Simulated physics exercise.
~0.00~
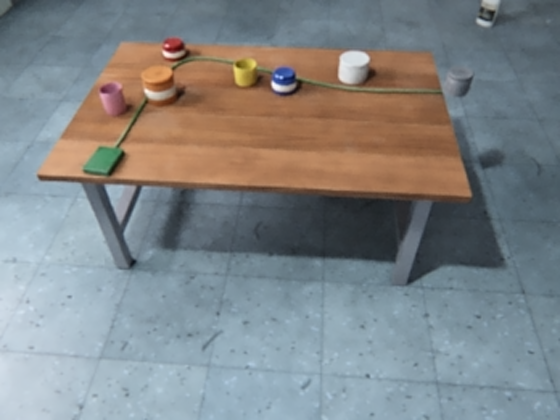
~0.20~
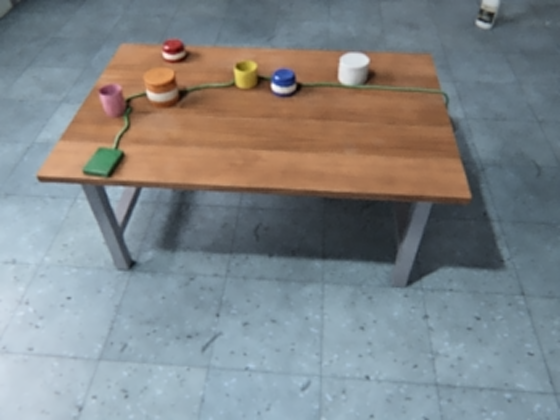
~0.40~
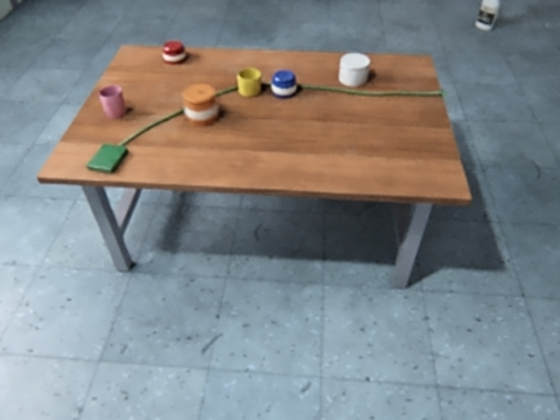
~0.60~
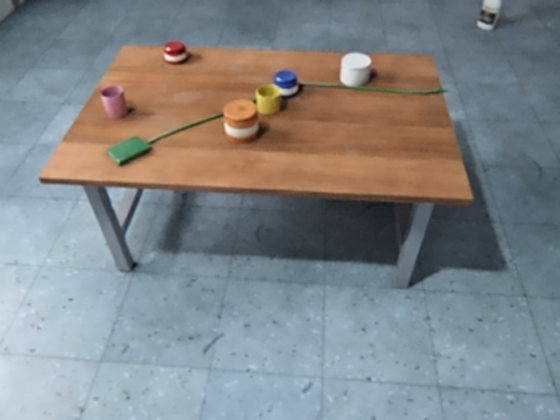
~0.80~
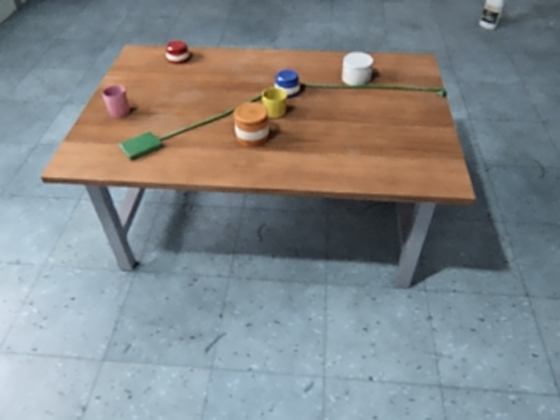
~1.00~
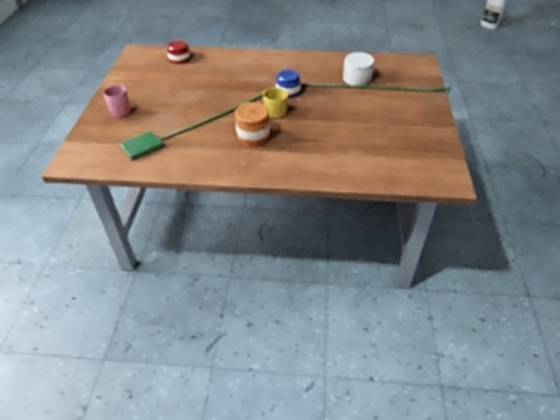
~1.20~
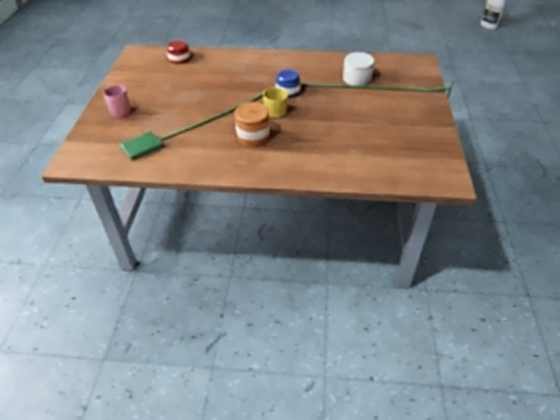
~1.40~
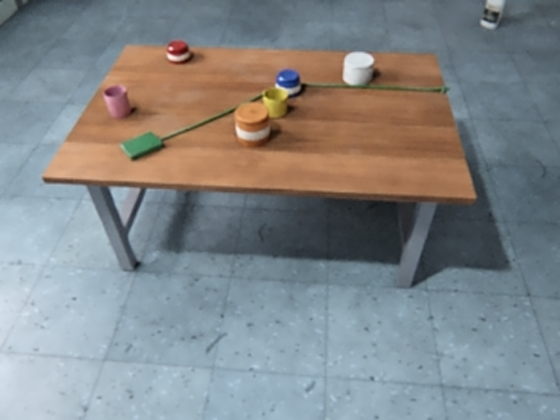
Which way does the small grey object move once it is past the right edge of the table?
It moves down, dropping below the edge of the tabletop and out of sight.
